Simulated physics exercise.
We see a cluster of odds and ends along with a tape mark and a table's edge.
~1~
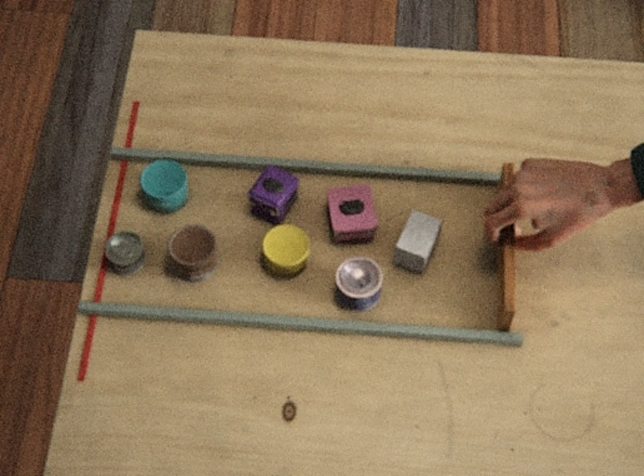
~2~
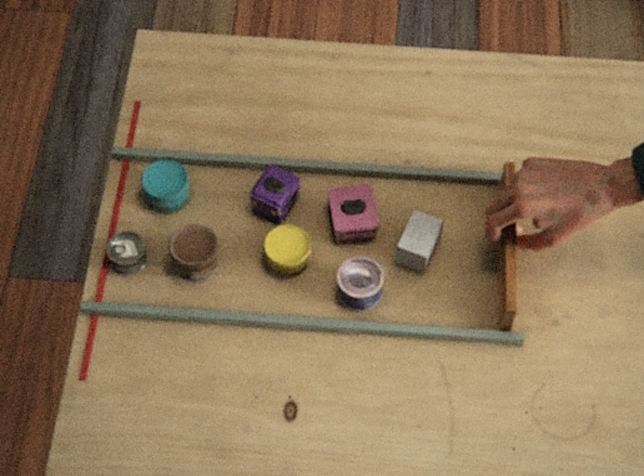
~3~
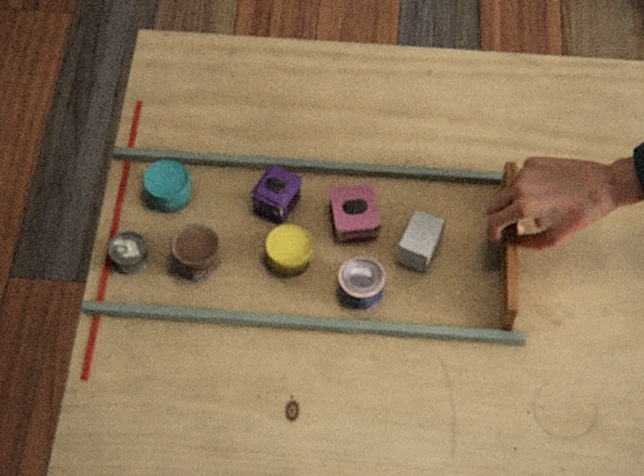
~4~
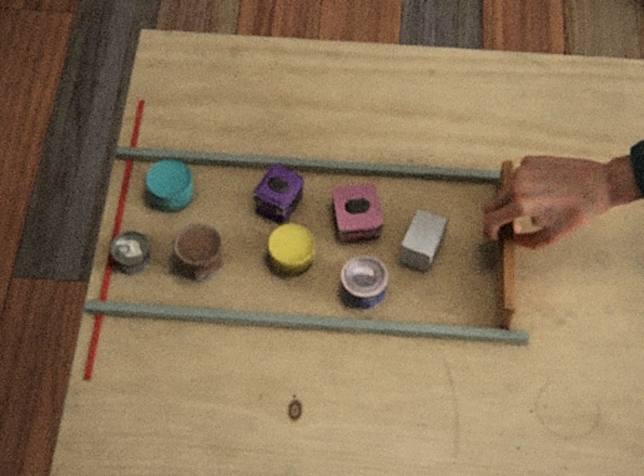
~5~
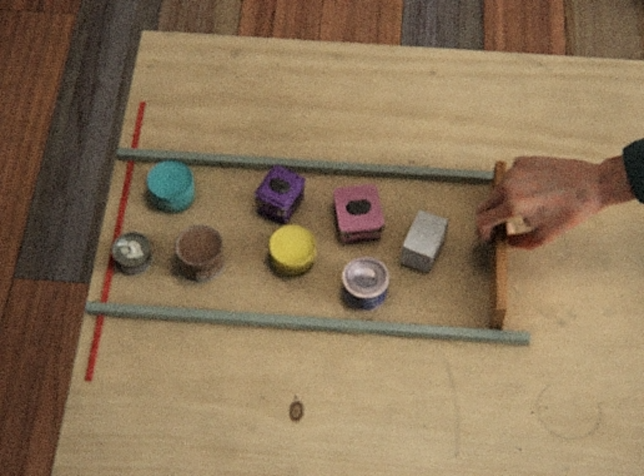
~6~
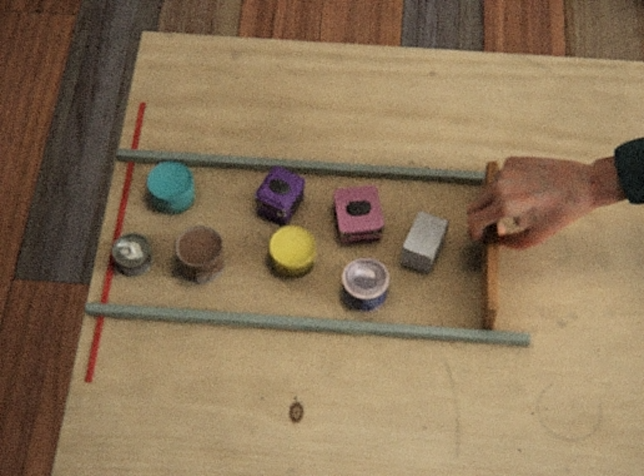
A hand holds a wooden board beside several small containers, then slides it slightly left.
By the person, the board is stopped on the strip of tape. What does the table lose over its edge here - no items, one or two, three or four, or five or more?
It loses five or more items.
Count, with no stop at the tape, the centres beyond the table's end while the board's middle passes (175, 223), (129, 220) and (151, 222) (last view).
The numbers past the end are 3, 6 and 5.
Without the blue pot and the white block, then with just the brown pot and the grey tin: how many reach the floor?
Result, first then second: 6, 5.
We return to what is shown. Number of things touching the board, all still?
That number would be 1.
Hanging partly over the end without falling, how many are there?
Tally: 1.
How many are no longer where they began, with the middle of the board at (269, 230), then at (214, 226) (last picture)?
The first count is 8, and then it's 8.
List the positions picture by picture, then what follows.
Grey tin (126, 253); turquoise tub (165, 187); brown pot (194, 253); board (506, 246); tape (111, 231), in the first picture.
Turquoise tub (166, 186); white block (419, 241), in the second picture.
Brown pot (197, 253); yellow tub (289, 251), in the third picture.
Grey tin (132, 253); purple case (279, 194), in the fourth picture.
Turquoise tub (171, 187); blue pot (365, 284), in the fifth picture.
Grey tin (133, 255); turquoise tub (171, 188); brown pot (200, 255); board (491, 245); tape (118, 232), in the sixth picture.
A little later, none off yet; grey tin at rest near (133, 255); turquoise tub at rest near (171, 188); brown pot at rest near (200, 255).
Next, none off yet; grey tin at rest near (132, 255); turquoise tub shifted a little near (152, 189); brown pot shifted a little near (173, 256).
Later still, one off so far; grey tin dropping near (84, 370); turquoise tub tilted well over near (82, 214); brown pot shifted well along near (104, 267).
When it is over, the number that fall off is five or more; down, blue pot, pink case, yellow tub, purple case, brown pot, turquoise tub and grey tin.
